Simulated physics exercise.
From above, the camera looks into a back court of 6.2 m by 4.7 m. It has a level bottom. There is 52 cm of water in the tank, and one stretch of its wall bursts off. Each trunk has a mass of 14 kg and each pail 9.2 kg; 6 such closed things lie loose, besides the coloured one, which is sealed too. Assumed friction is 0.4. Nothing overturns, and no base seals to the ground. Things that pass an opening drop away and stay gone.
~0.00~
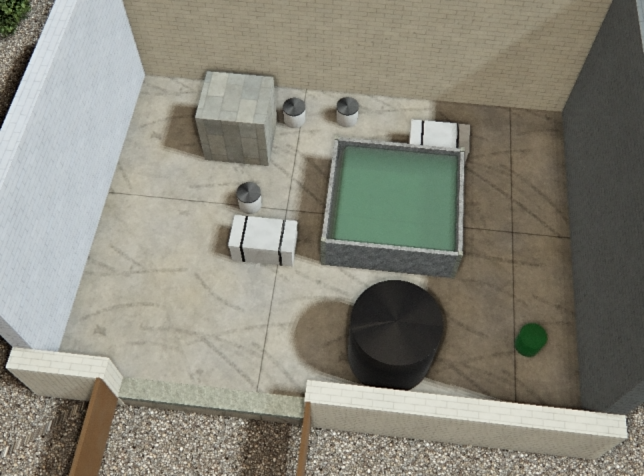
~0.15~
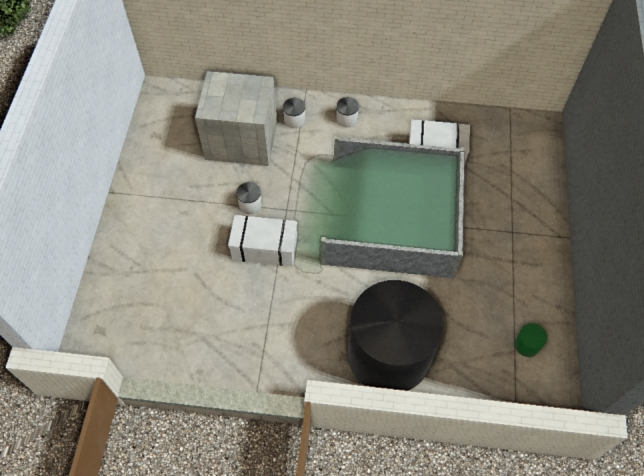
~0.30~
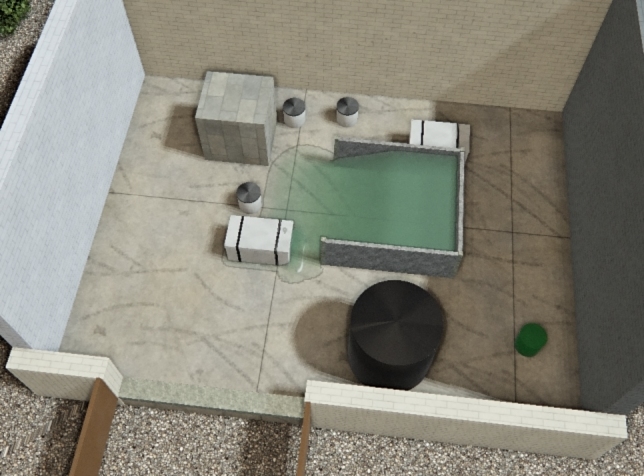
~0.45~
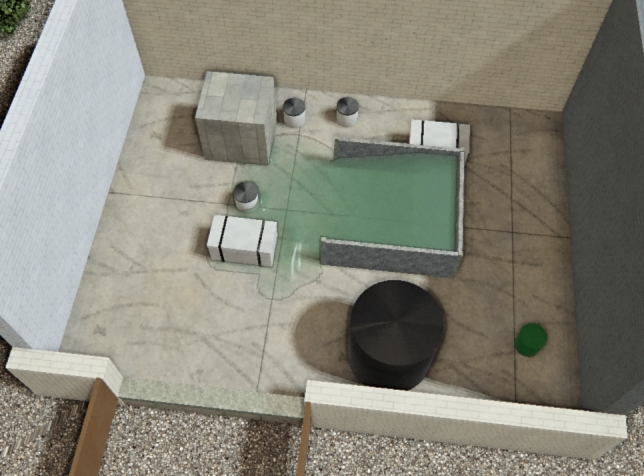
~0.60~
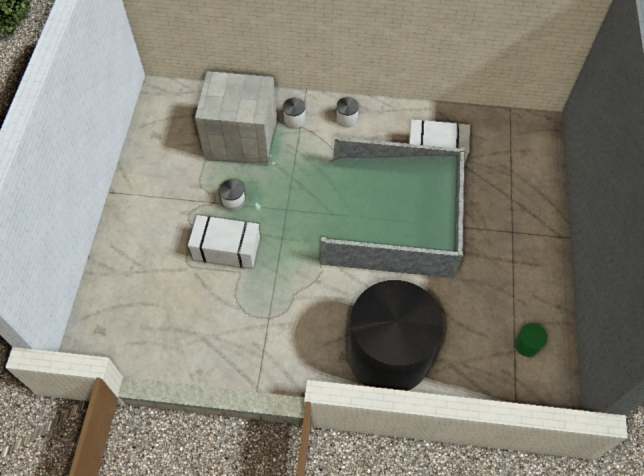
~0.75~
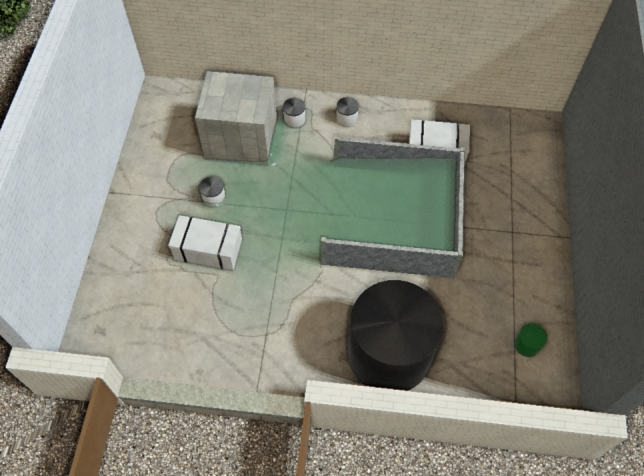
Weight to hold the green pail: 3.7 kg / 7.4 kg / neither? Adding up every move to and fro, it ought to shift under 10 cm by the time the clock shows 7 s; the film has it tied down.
3.7 kg.
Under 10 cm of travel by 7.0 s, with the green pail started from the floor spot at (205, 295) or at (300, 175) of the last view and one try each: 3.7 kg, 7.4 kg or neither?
First spot: No mass works; second spot: No mass works.
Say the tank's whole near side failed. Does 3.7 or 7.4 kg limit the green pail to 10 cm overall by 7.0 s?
So both picks fail.
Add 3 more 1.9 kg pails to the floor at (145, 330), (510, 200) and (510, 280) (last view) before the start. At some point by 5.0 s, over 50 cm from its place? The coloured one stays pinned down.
One after another they come out beyond the mark, within the mark, within the mark.
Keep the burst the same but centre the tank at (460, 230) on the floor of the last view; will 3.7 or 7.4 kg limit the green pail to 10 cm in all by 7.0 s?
Then, put simply, the lighter one does it.
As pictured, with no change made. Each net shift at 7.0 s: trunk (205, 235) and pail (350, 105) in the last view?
140 cm and 40 cm.
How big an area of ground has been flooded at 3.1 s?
At that time the wet patch spans about 16 m2.
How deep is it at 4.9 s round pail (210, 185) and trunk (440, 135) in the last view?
Some 7 cm at the first, some 2 cm at the second.
After 1.4 s the green pail would be 0 cm from its start with 3.7 kg and 0 cm from its start with 7.4 kg; 0 cm of water round it then.
After 3.1 s the green pail would be 0 cm from its start with 3.7 kg and 0 cm from its start with 7.4 kg; 0 cm of water round it then.
After 4.9 s the green pail would be 0 cm from its start with 3.7 kg and 0 cm from its start with 7.4 kg; 0 cm of water round it then.
After 7.0 s the green pail would be 0 cm from its start with 3.7 kg and 0 cm from its start with 7.4 kg; 0 cm of water round it then.
